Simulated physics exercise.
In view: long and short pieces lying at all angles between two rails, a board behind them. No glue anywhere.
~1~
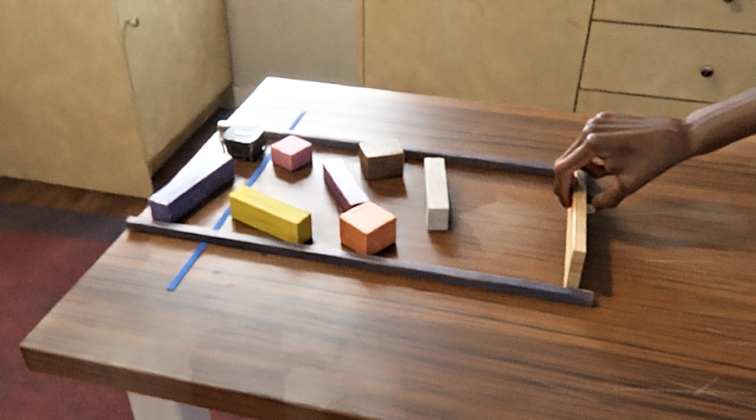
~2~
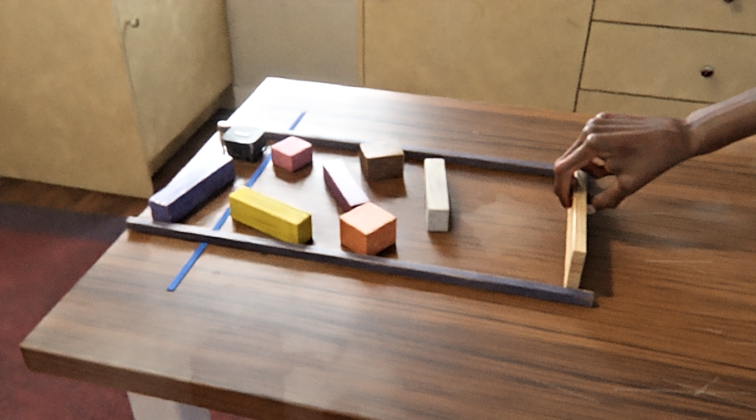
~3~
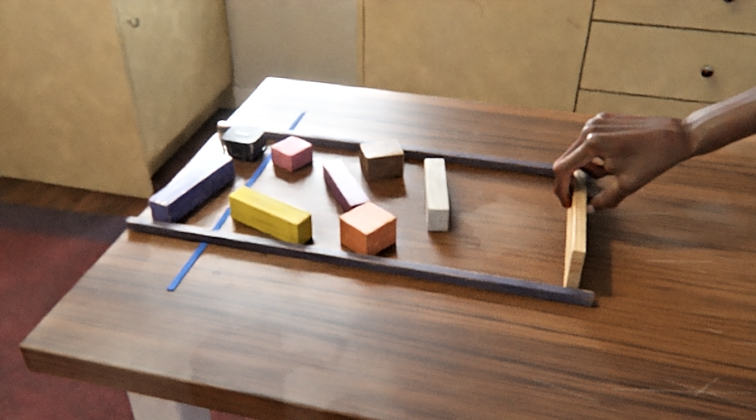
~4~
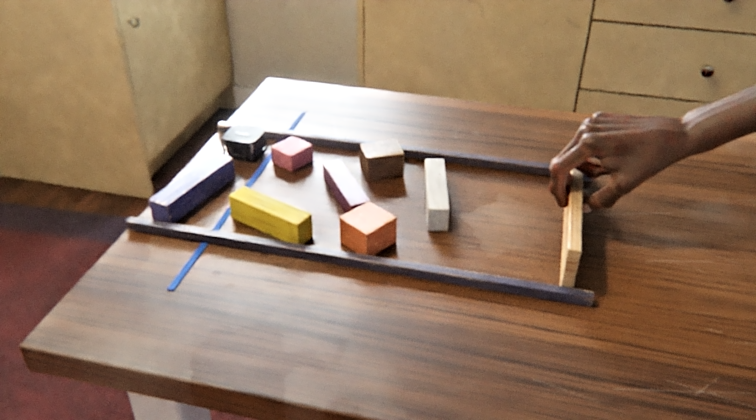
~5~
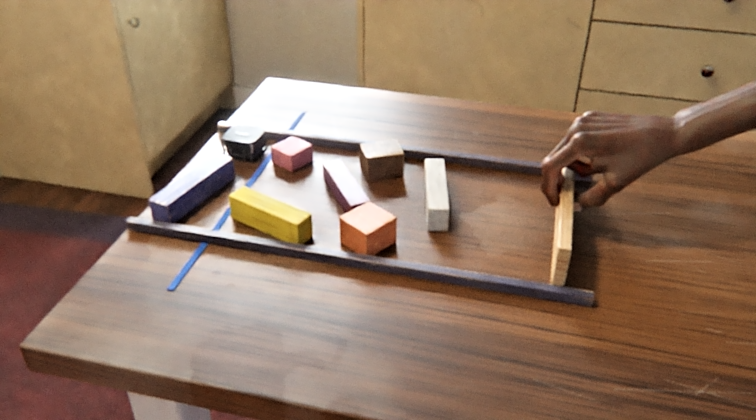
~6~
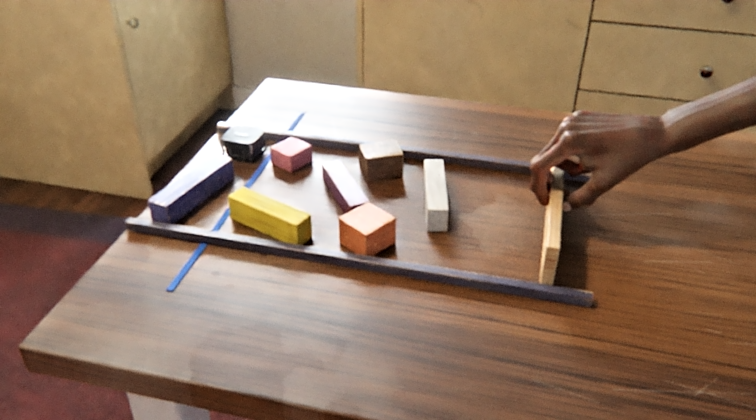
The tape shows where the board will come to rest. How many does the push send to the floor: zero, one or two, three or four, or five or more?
Here the number that fall off is one or two.
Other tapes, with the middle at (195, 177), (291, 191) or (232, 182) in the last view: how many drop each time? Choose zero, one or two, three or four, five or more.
For each place: More than four; zero; either one or two.
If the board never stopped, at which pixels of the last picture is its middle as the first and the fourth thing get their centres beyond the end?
First at (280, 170), next at (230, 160).
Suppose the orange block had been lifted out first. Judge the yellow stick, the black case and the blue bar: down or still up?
The yellow stick survives, the black case is lost, the blue bar falls.
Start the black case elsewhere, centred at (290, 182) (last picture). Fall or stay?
The black case remains up.
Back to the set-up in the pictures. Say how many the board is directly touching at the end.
That makes 2.
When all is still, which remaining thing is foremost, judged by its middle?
That is the yellow stick.
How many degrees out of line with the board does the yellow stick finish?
About 35°.
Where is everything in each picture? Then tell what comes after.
Blue bar (194, 187); black case (244, 143); pink block (292, 153); board (577, 211); tape (249, 184), in the first frame.
Black case (245, 144); board (577, 211), in the second frame.
Pink block (292, 154); white bar (436, 193), in the third frame.
Blue bar (194, 188); orange block (368, 230), in the fourth frame.
Black case (245, 144); yellow stick (271, 216), in the fifth frame.
Blue bar (193, 188); black case (244, 145); pink block (292, 154); board (554, 208); tape (249, 185), in the sixth frame.
Soon after, none off yet; blue bar at rest near (193, 188); black case at rest near (244, 145); pink block at rest near (292, 154).
After that, none off yet; blue bar displaced a little near (171, 178); black case displaced about its own width near (210, 145); pink block displaced well along near (242, 148).
In the end, the number that fall off is one or two; gone, black case and blue bar.
